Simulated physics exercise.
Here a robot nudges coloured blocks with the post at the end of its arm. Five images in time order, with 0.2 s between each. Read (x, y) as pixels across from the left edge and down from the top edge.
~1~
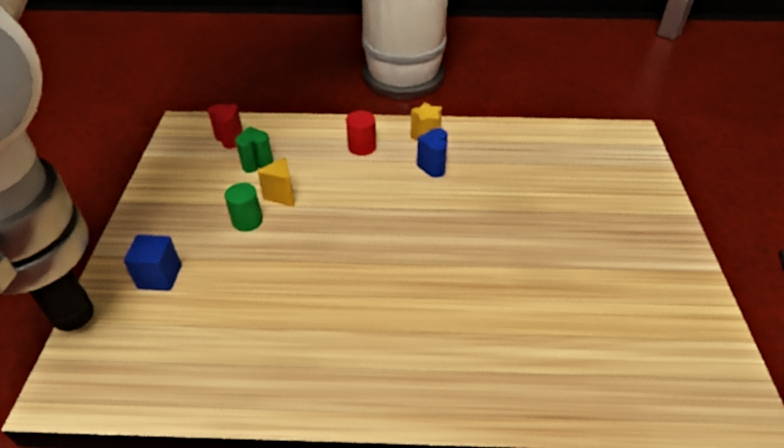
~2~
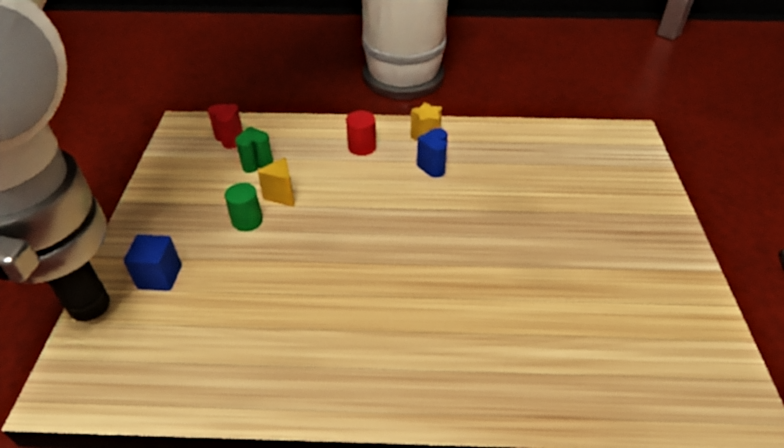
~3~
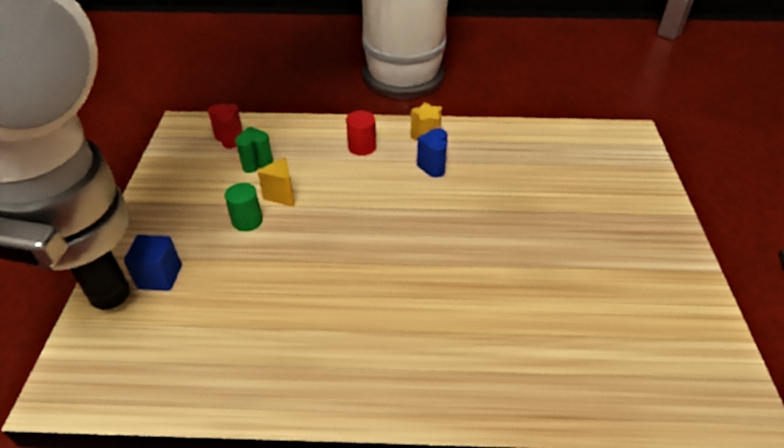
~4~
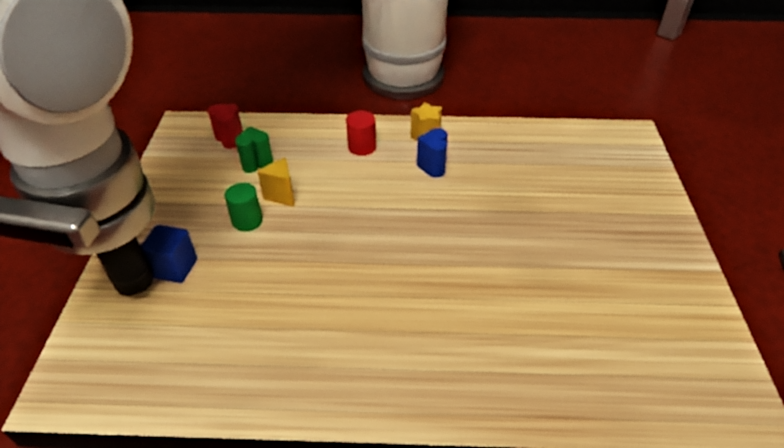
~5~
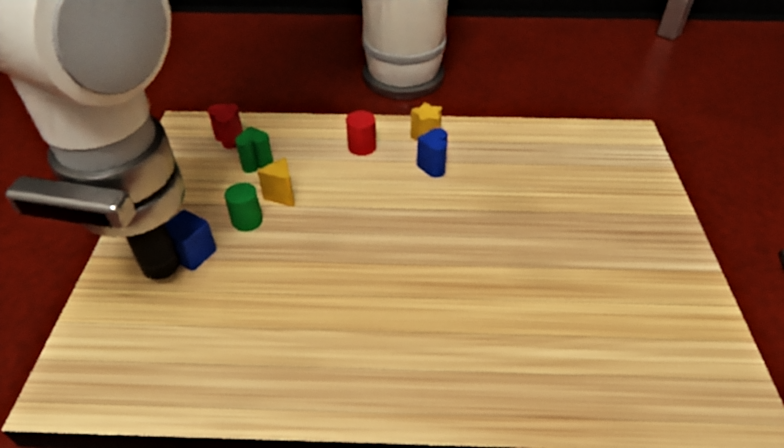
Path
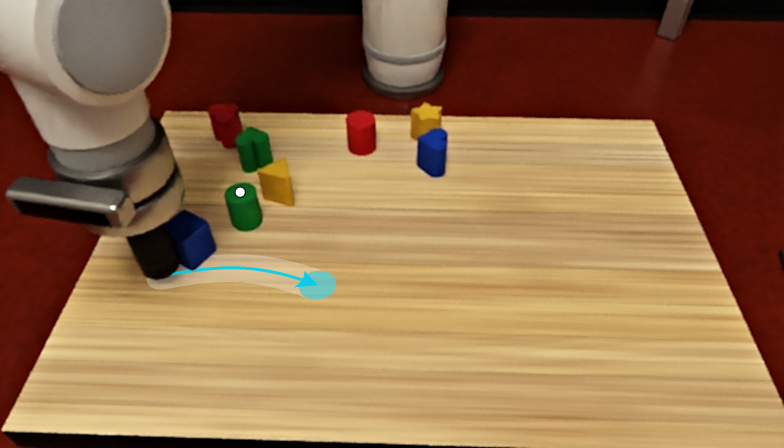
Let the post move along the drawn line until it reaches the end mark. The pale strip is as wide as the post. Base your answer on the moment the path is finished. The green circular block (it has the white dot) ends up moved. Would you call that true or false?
The statement is incorrect.
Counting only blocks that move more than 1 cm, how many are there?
Counting only shifts above 1 cm, I get one block.
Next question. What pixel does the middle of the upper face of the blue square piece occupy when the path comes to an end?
My best guess is (203, 214).
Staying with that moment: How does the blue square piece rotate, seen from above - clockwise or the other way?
Looking down on the board, it turns counter-clockwise.
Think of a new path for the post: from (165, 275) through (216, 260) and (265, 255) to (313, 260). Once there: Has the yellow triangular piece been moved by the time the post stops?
No, it doesn't check out.
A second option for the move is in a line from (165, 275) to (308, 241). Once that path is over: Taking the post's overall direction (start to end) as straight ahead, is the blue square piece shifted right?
Going by the path, no.
Path on the board, from (165, 275) through (219, 268) and (270, 271) to (318, 285); the dot is on the green circular block.
On the path given first. One third of the way, post at (217, 260); blue square piece at (203, 214), turned 35° anticlockwise.
Two thirds of the way, post at (270, 263); blue square piece at (203, 214), turned 35° anticlockwise.
At the end, post at (316, 277); blue square piece at (203, 214), turned 35° anticlockwise; green circular block in place.
